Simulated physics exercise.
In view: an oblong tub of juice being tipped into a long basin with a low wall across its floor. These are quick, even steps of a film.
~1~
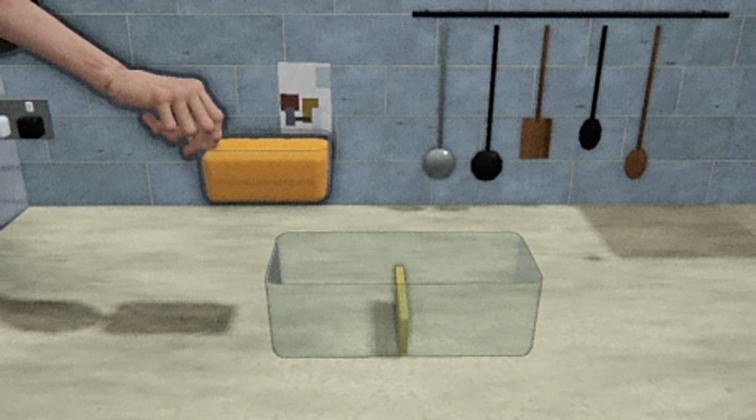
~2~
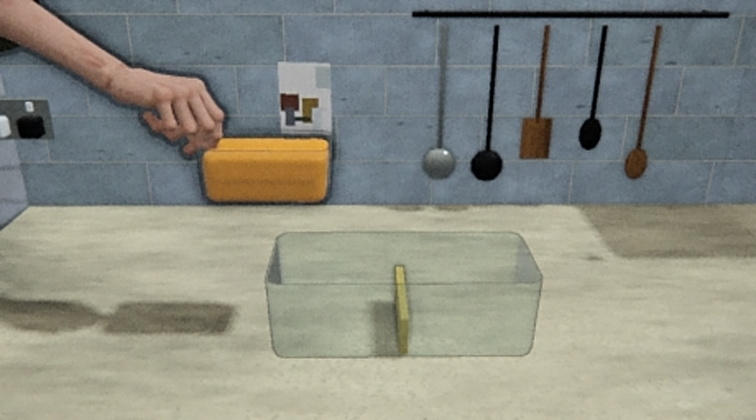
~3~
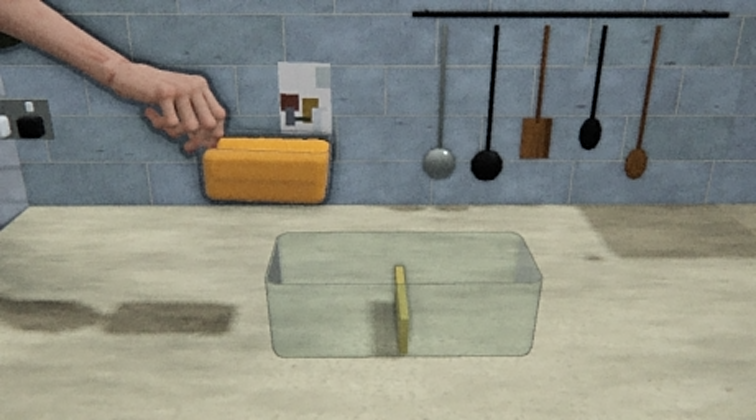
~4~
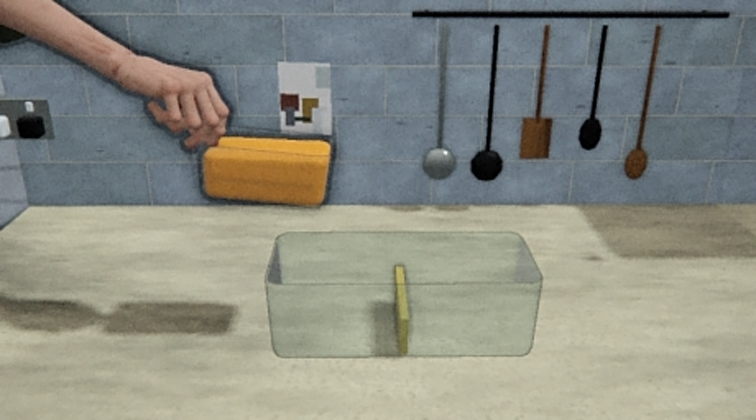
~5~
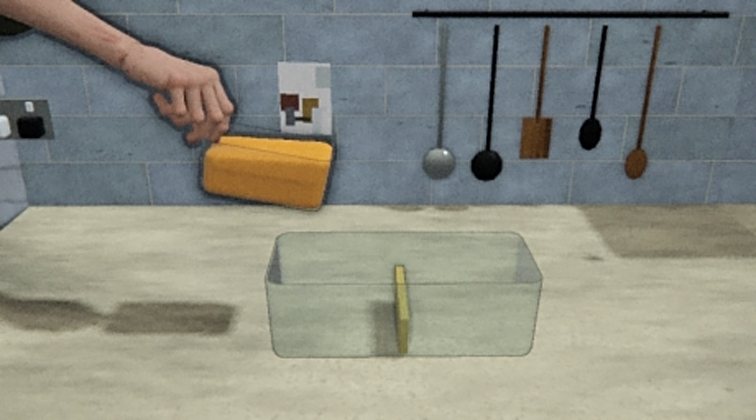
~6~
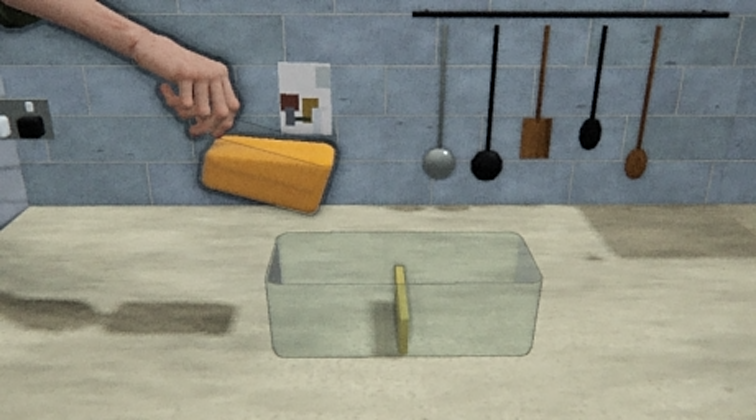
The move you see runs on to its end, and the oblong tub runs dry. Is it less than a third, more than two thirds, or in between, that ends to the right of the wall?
In the end under a third is right of the wall.
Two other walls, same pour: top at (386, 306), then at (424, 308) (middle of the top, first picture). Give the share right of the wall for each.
Roughly 45 per cent, and 20 per cent.
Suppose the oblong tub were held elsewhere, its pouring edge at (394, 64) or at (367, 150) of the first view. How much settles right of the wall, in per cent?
About 75 and 60 per cent.
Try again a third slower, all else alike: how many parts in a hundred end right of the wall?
Some 15 per cent.
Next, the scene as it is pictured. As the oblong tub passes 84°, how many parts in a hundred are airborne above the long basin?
About 40 per cent.
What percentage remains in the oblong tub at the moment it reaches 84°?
Roughly 25 in a hundred.
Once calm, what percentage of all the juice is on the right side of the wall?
It comes to 5 per cent or so.
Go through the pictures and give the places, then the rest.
In the first frame, it leans 0°; its right rim is at (329, 141); the juice meets the walls at (207, 147) and (328, 147); the long basin's rim runs from (272, 258) to (531, 257); the wall's top is at (402, 292).
In the second frame, it leans 1°; its right rim is at (330, 142); the juice meets the walls at (208, 147) and (329, 148).
In the third frame, it leans 3°; its right rim is at (331, 144); the juice meets the walls at (209, 147) and (329, 149).
In the fourth frame, it leans 6°; its right rim is at (332, 148); the juice meets the walls at (209, 146) and (330, 150).
In the fifth frame, it leans 11°; its right rim is at (333, 153); the juice meets the walls at (210, 145) and (332, 151).
In the sixth frame, it leans 16°; its right rim is at (334, 159); the juice meets the walls at (211, 146) and (334, 154); 1 per cent is over the edge.
A moment on, the oblong tub is tipped on its side and 26 per cent is still to pour, 31 is left of the wall and 2 right of it.
Next, the oblong tub is tipped right over and 2 per cent is still to pour, 86 is left of the wall and 4 right of it.
Then the oblong tub is tipped right over and 0 per cent is still to pour, 91 is left of the wall and 5 right of it.
Later the oblong tub is tipped right over and 0 per cent is still to pour, 90 is left of the wall and 6 right of it.
Finally, 90 per cent lies left of the wall, 6 right of it and 4 outside.
